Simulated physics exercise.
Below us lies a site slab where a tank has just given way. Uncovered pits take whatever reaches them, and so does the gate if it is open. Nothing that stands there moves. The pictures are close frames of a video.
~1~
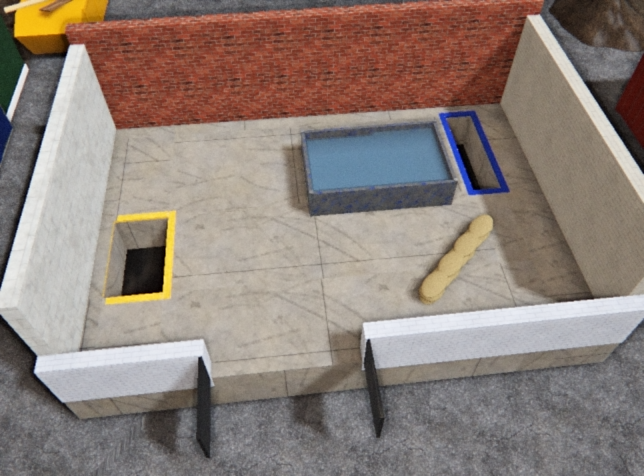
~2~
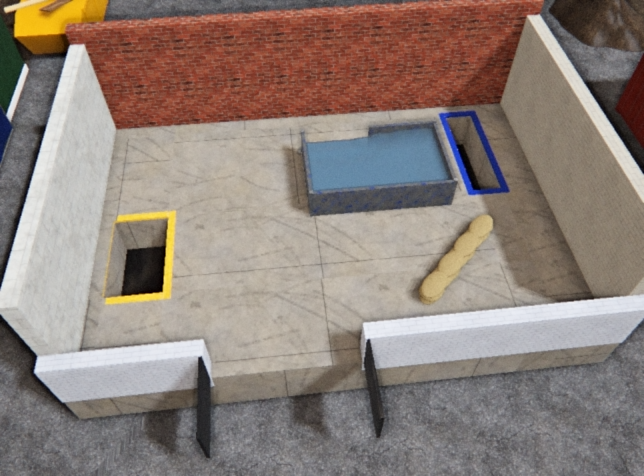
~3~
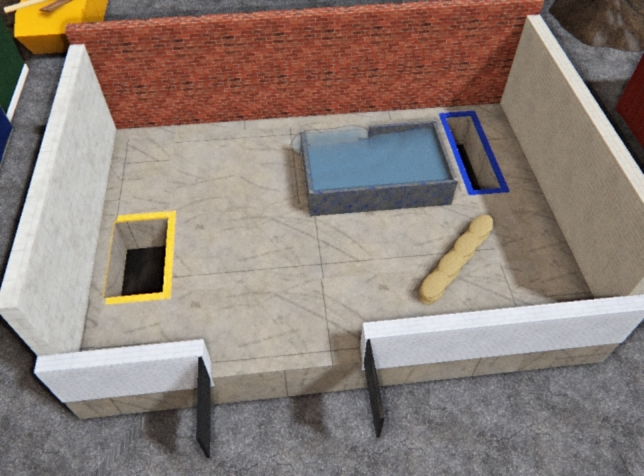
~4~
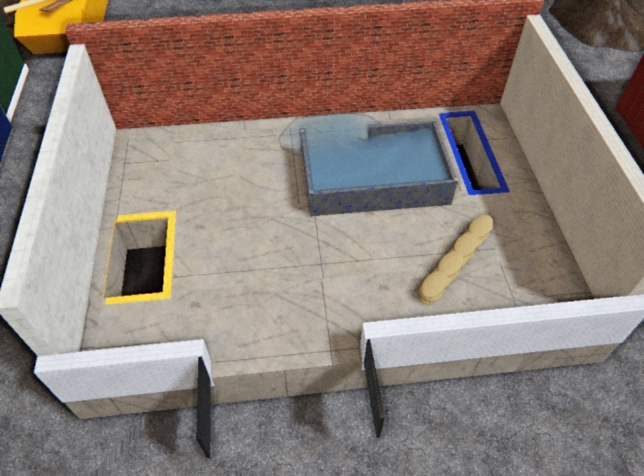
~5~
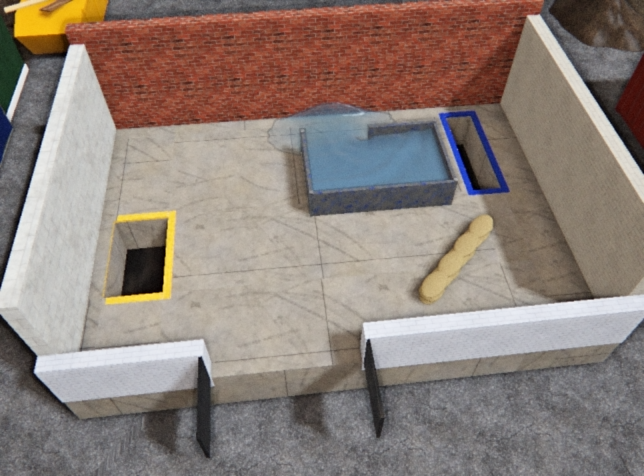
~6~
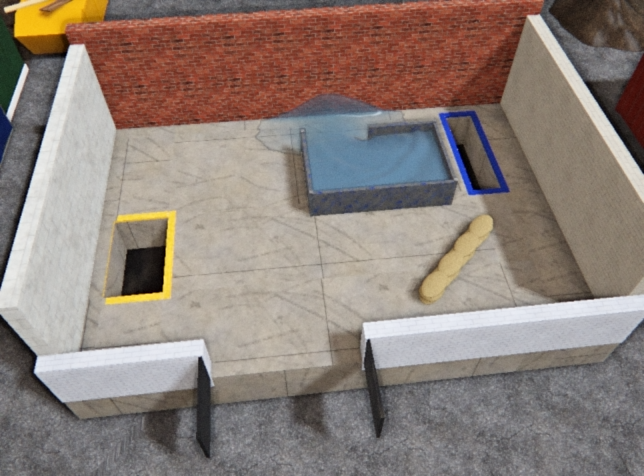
We see a walled slab with a water-filled tank, yellow- and blue-edged openings, and a lumpy tan object; a gap opens on the tank's far side, and water pours out, spreading leftward and back toward the brick wall.
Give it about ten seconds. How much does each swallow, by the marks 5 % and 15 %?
The gate takes not even 5 %; the yellow pit takes above 15 %; the blue pit takes above 15 %.
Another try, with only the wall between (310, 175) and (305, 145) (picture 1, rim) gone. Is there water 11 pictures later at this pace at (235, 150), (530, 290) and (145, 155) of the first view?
As listed: Wet, clear, wet.
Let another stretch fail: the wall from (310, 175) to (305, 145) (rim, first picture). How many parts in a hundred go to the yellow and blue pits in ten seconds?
Per cent: Yellow 35, blue 2.
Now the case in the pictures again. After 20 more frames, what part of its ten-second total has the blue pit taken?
I make it 35 per cent.
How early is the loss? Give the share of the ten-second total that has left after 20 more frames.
Close to 25 %.
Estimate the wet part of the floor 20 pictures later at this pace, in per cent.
Close to 35 %.
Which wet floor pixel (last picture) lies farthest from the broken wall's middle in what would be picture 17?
Around (117, 133).
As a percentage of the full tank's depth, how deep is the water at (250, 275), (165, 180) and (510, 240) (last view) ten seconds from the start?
In turn 2, 8 and 2 in a hundred.
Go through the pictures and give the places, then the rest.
The water tank at (376, 158) is whole and still, in the first picture.
The front is at a hidden place, out from the gap on the water tank's far side, in the second picture.
The front is at a hidden place, out from the gap on the water tank's far side, in the third picture.
Water pours out on the water tank's far side and has run to (355, 115), in the fourth picture.
Water pours out on the water tank's far side and has run to (280, 120), in the fifth picture.
The front is at (395, 112), out from the gap on the water tank's far side, in the sixth picture.
A moment on, water covers 10 % of the floor; the gate 0 %, the yellow pit 0 %, the blue pit 0 %.
Next, water covers 25 % of the floor; the gate 0 %, the yellow pit 0 %, the blue pit 3 %.
Then, water covers 35 % of the floor; the gate 0 %, the yellow pit 2 %, the blue pit 11 %.
Later, water covers 40 % of the floor; the gate 0 %, the yellow pit 14 %, the blue pit 22 %.
In the end, water covers 55 % of the floor; the gate 0 %, the yellow pit 23 %, the blue pit 30 %.
